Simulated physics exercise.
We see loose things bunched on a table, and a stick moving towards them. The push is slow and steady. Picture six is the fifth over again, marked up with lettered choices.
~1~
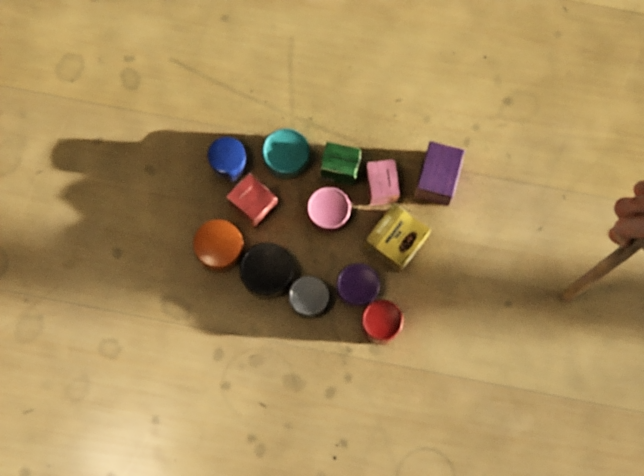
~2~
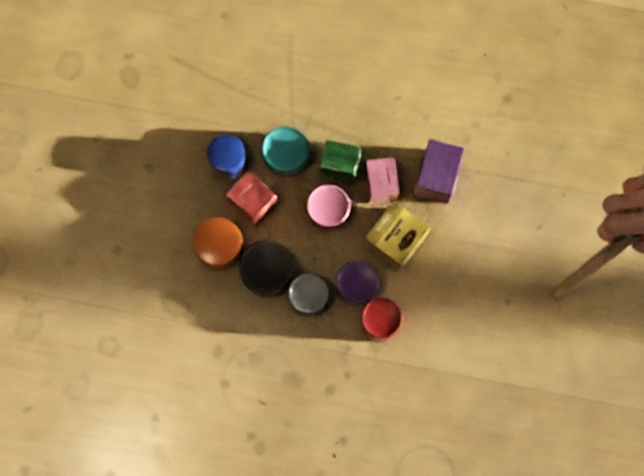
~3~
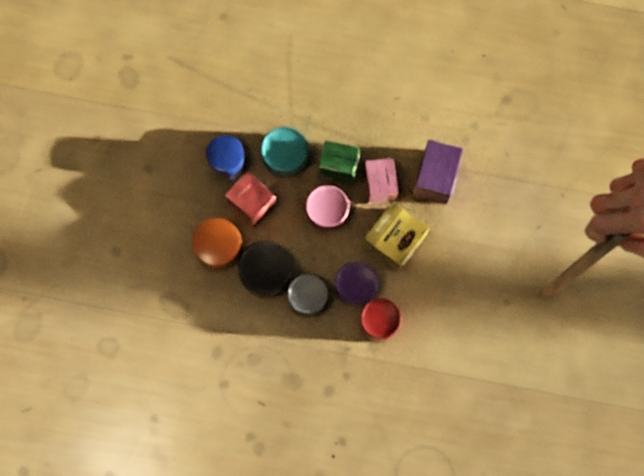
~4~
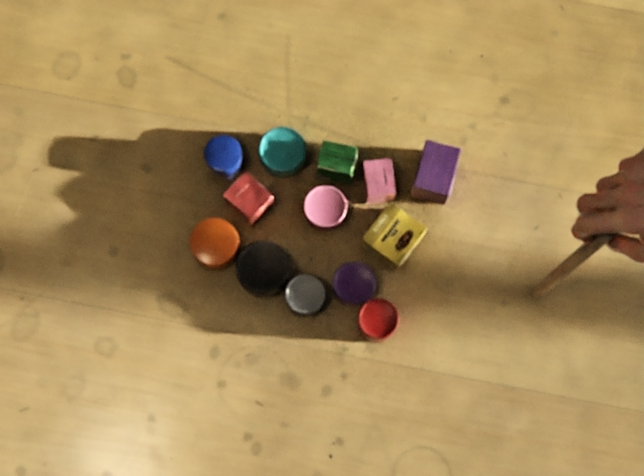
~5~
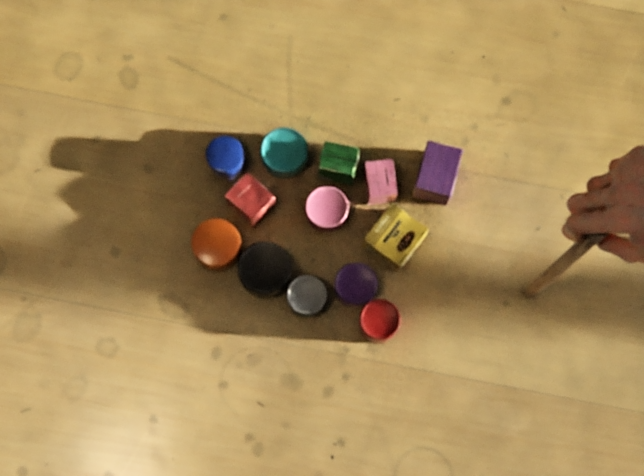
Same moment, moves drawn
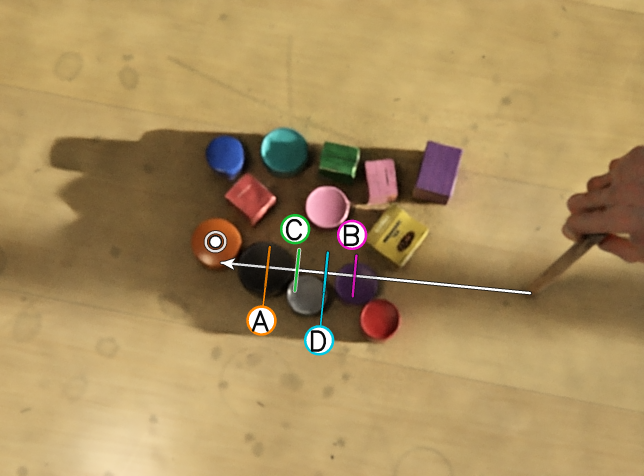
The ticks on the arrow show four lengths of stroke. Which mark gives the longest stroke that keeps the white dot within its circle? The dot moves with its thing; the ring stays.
C is the last safe stop.
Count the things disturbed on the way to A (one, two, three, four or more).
It has moved four or more.
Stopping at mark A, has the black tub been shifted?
Yes.
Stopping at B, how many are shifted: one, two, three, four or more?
Two.
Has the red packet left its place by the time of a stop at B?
No.
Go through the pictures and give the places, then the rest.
The first picture shows pink jar (328, 210); black tub (267, 272); red packet (252, 201).
The second picture shows red packet (252, 199); green box (340, 162).
The third picture shows orange pot (218, 244); grey tub (307, 296).
The fourth picture shows turquoise tub (283, 152); blue pot (224, 158).
The fifth picture shows purple block (438, 173); pink box (380, 182); red jar (379, 321).
On the marked copy, A at (267, 267); B at (355, 276); C at (297, 270); D at (326, 273); the arrow from (530, 293) to (222, 263); the white dot at (216, 242).
Following C. Soon after the start, foot of the stick (446, 285).
Later, foot of the stick (362, 277); purple jar (341, 290); grey tub (301, 299).
In the end, foot of the stick (297, 271); purple jar (331, 299); grey tub (291, 309); the dot is still in its ring.
As for the rest, A shifts the dotted thing to (199, 240); B keeps the dot in but is short; D keeps the dot in but is short.
